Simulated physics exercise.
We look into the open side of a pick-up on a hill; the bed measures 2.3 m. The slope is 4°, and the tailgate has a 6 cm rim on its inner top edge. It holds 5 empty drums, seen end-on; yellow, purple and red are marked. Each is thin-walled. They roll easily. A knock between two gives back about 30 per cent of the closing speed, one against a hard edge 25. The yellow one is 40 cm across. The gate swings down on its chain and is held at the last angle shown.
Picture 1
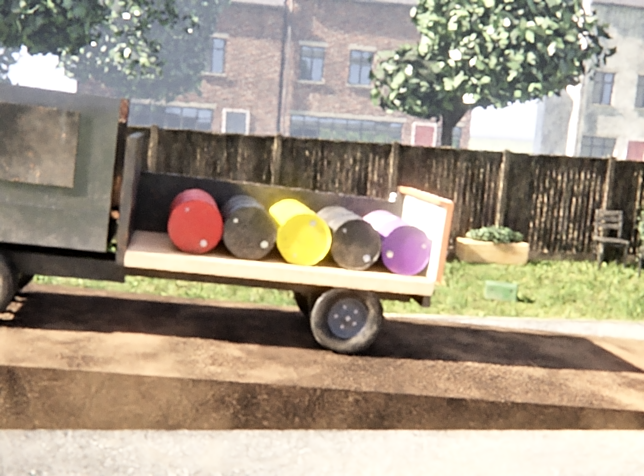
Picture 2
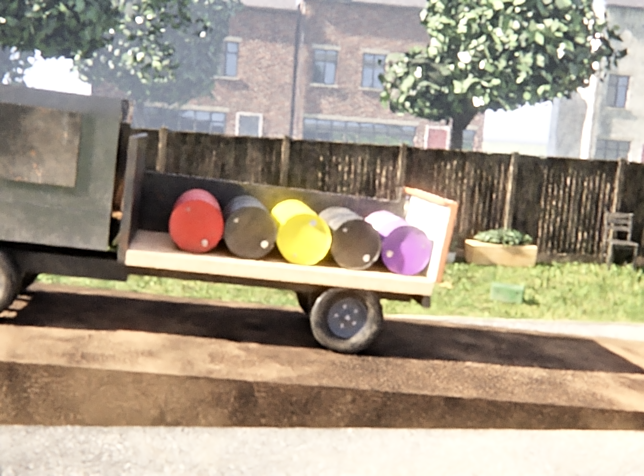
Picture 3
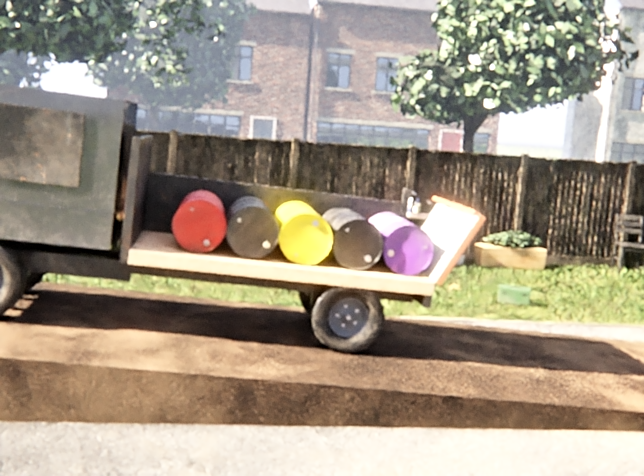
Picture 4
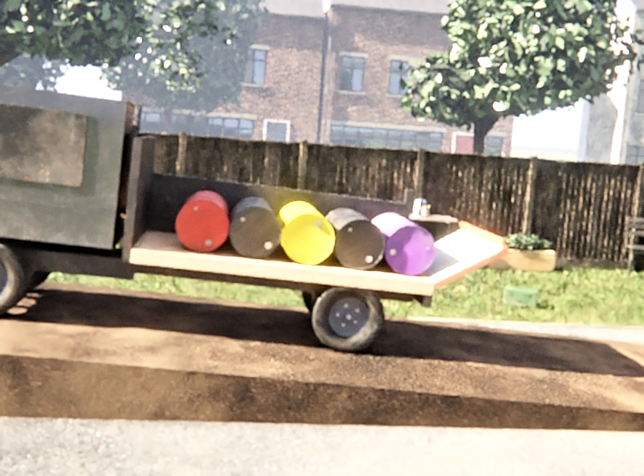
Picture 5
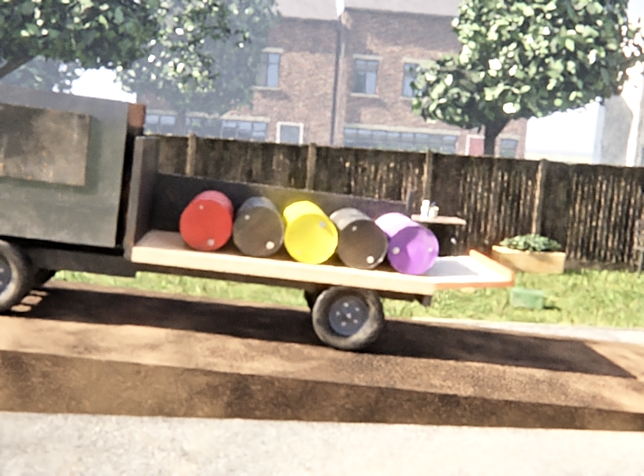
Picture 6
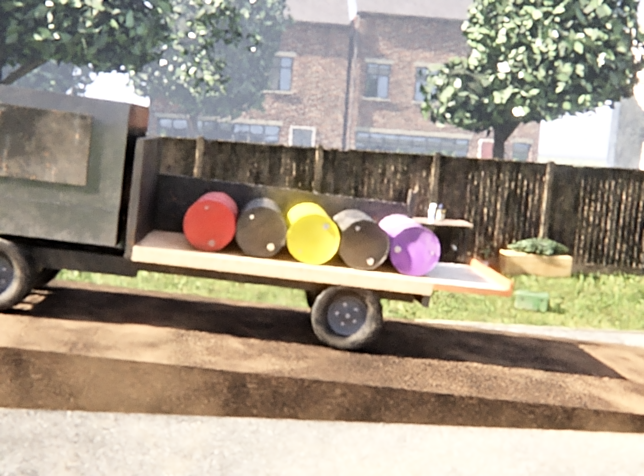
On a sloping roadside, a truck's tailgate swinging down to nearly level while five colored drums on the bed shift slightly right.
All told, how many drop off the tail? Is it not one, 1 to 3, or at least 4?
The answer is not one, which leaves 5 of 5.
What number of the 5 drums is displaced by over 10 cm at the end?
The count is 5.
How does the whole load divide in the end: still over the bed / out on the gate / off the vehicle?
3, 2 and 0.
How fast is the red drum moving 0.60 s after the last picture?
Near 0.3 m/s.
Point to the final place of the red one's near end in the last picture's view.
Around (289, 236).
Then, 0.6 s past the sixth picture, yellow is on the bed, 80 cm short of the hinge, rolling right; purple is on the bed, 5 cm short of the hinge, rolling right; red is on the bed, 160 cm short of the hinge, rolling right; 0 out so far.
Then, 1.2 s past the sixth picture, yellow is on the bed, 60 cm short of the hinge, rolling right; purple is on the gate, 20 cm past the hinge, rolling right; red is on the bed, 140 cm short of the hinge, rolling right; 0 out so far.
Finally (2.0 s after the last picture), yellow is on the bed, 35 cm short of the hinge; purple is on the gate, 45 cm past the hinge; red is on the bed, 115 cm short of the hinge; 0 out so far.
